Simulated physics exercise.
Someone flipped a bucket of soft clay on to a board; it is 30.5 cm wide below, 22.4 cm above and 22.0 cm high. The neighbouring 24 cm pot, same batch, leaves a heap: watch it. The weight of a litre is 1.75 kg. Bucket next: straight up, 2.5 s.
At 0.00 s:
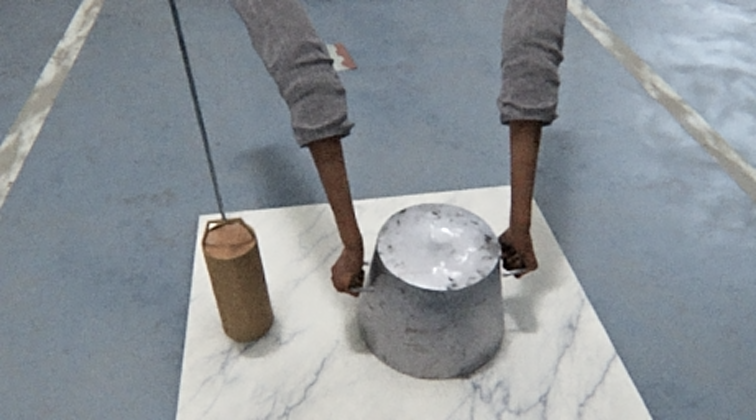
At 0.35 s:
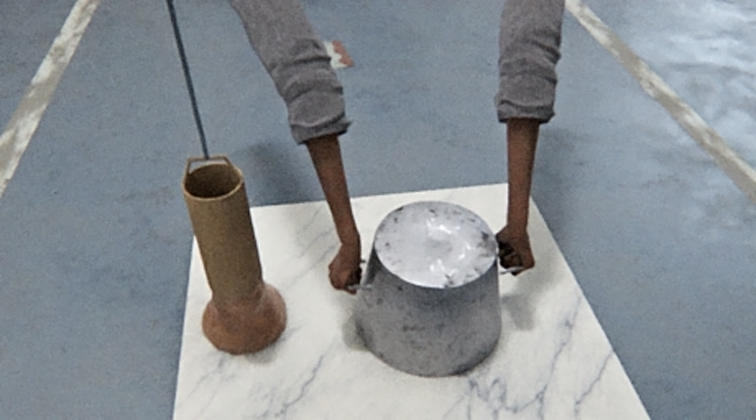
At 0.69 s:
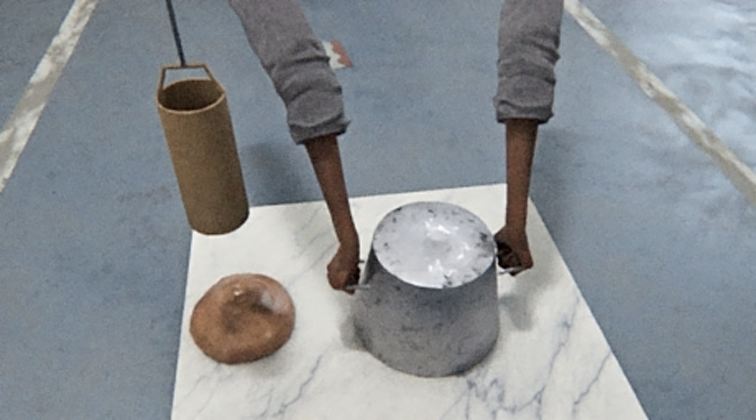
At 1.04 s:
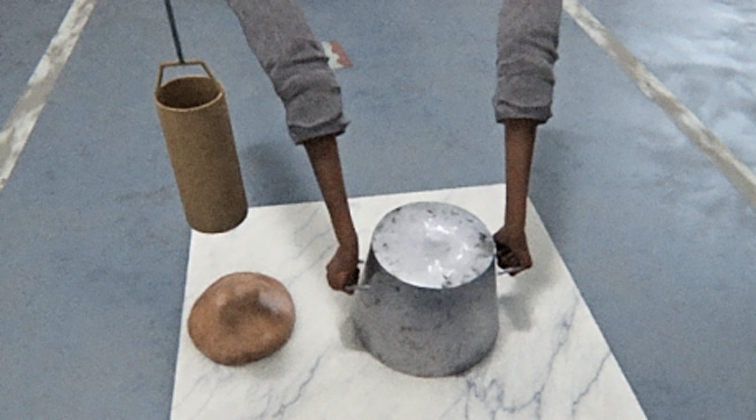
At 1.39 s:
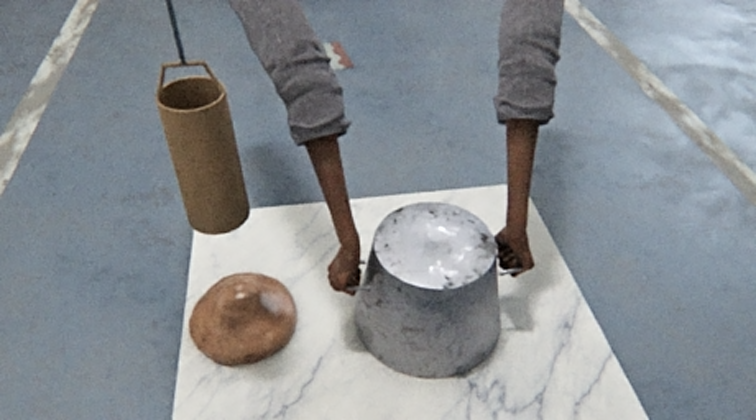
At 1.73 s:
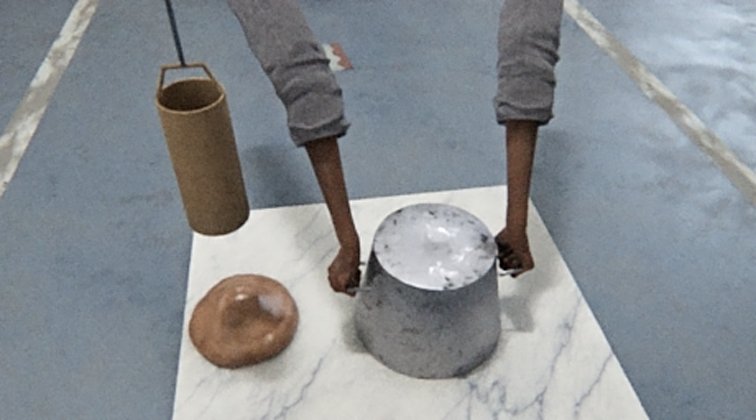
A tan cylinder on a thin dark rod and a grey metal bucket stand on a white marbled board on a blue floor with pale lines, seen from above. Two dark-skinned hands in rolled grey sleeves grip the upturned bucket's handles at right. The cylinder lifts off at left, leaving brown clay that slumps into a low mound, while hands, bucket and view stay nearly still.
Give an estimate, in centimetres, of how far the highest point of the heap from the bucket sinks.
It sinks by roughly 13 centimetres.
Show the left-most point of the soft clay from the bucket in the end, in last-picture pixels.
Around (302, 324).
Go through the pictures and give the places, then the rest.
In the first frame, middle of the pot's mouth at (229, 240), still down; middle of the bucket's top at (438, 244), not yet moved.
In the second frame, middle of the pot's mouth at (213, 182), raised 13 cm; the heap from the pot 13 cm high and 18 cm wide, top at (236, 279); middle of the bucket's top at (435, 242), not yet moved.
In the third frame, middle of the pot's mouth at (191, 96), raised 30 cm; the heap from the pot 7.7 cm high and 23 cm wide, top at (239, 297); middle of the bucket's top at (434, 242), not yet moved.
In the fourth frame, middle of the pot's mouth at (189, 94), raised 30 cm; the heap from the pot 7.3 cm high and 23 cm wide, top at (238, 298); middle of the bucket's top at (433, 242), not yet moved.
In the fifth frame, middle of the pot's mouth at (191, 95), raised 30 cm; the heap from the pot 7.2 cm high and 23 cm wide, top at (240, 299); middle of the bucket's top at (434, 243), not yet moved.
In the sixth frame, middle of the pot's mouth at (191, 96), raised 30 cm; the heap from the pot 7.1 cm high and 23 cm wide, top at (240, 301); middle of the bucket's top at (434, 244), not yet moved.
By 2.4 s, the bucket is up 5.7 cm; the soft clay has come down 6.0 cm to 16 cm and is 41 cm wide.
By 3.0 s, the bucket is up 14 cm; the soft clay has come down 13 cm to 9.0 cm and is 52 cm wide.
By 3.6 s, the bucket is up 22 cm; the soft clay has come down 13 cm to 8.7 cm and is 53 cm wide.
By 4.4 s, the bucket is clear; the soft clay has come down 13 cm to 8.7 cm and is 53 cm wide.
By 4.9 s, at rest, the bucket is clear; the soft clay has come down 13 cm to 8.7 cm and is 54 cm wide.
